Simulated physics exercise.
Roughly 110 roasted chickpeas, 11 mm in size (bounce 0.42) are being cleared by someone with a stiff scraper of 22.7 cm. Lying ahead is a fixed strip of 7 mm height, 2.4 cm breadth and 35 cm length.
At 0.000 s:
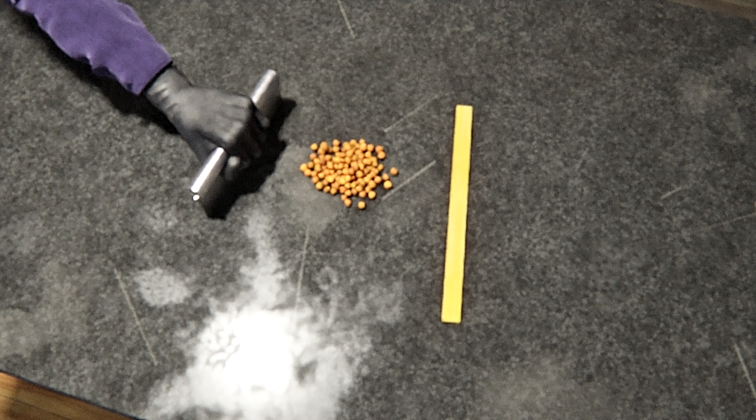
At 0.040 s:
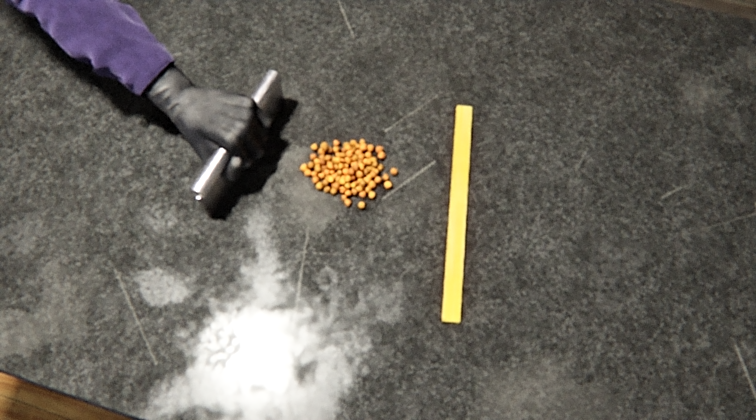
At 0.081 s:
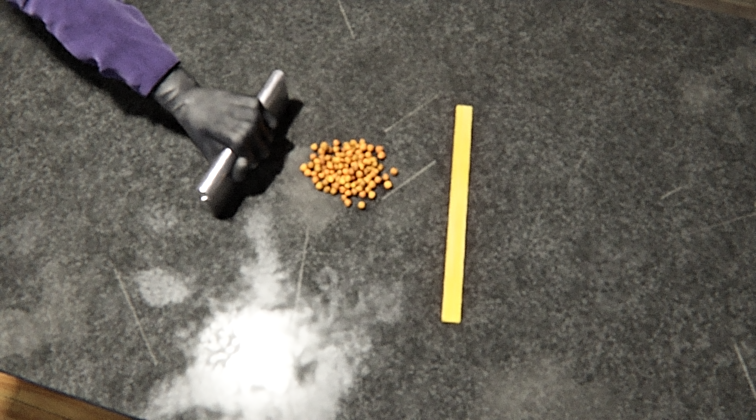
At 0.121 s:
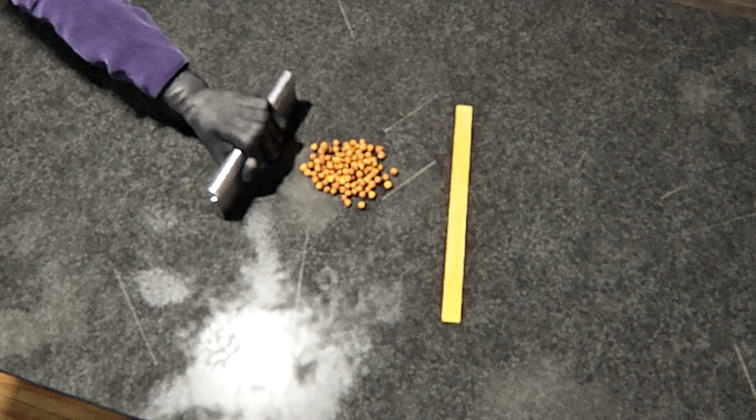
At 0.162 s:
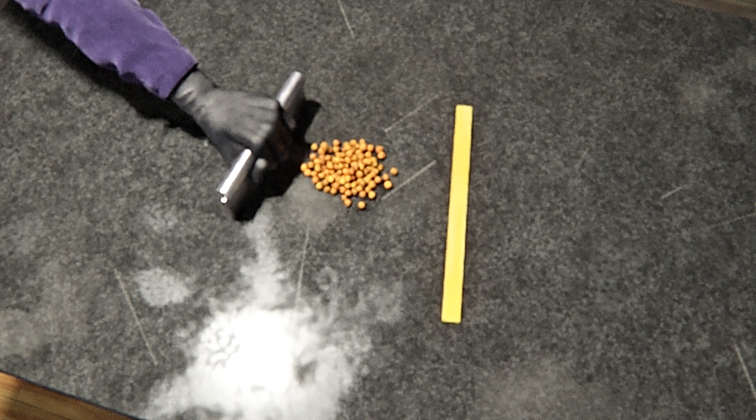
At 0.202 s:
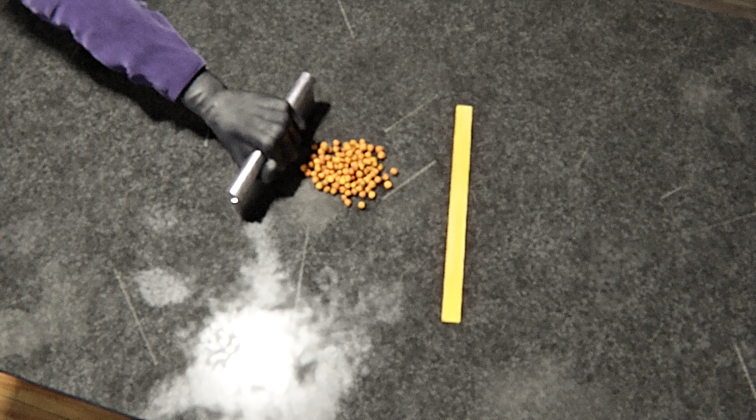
On a dark speckled surface, a gloved hand slides a metal scraper right toward small orange pieces.
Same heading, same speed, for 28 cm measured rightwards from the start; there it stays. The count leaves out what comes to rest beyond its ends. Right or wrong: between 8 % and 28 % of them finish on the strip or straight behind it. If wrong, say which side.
Right.
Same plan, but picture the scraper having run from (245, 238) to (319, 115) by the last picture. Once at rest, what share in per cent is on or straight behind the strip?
Result: Exceeds 10.
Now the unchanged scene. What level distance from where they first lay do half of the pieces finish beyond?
Some 16 centimetres.
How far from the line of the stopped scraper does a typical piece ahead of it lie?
Middle value: Near 3 cm.
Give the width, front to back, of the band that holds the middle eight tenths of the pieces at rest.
Roughly 16 centimetres.
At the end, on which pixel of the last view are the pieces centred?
I'd say close to (437, 214) in the last picture.
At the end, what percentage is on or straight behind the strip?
15 %.
Then, at 0.53 s, scraper 17 cm from its start, spill 11 cm wide; elsewhere 100 %.
Then, at 0.86 s, scraper 28 cm from its start, spill 18 cm wide; on or straight behind the strip 5 %, elsewhere 95 %.
After 1.14 s, scraper 29 cm from its start, spill 20 cm wide; on or straight behind the strip 15 %, elsewhere 85 %.
At rest (1.8 s), on or straight behind the strip 15 %, elsewhere 85 %.
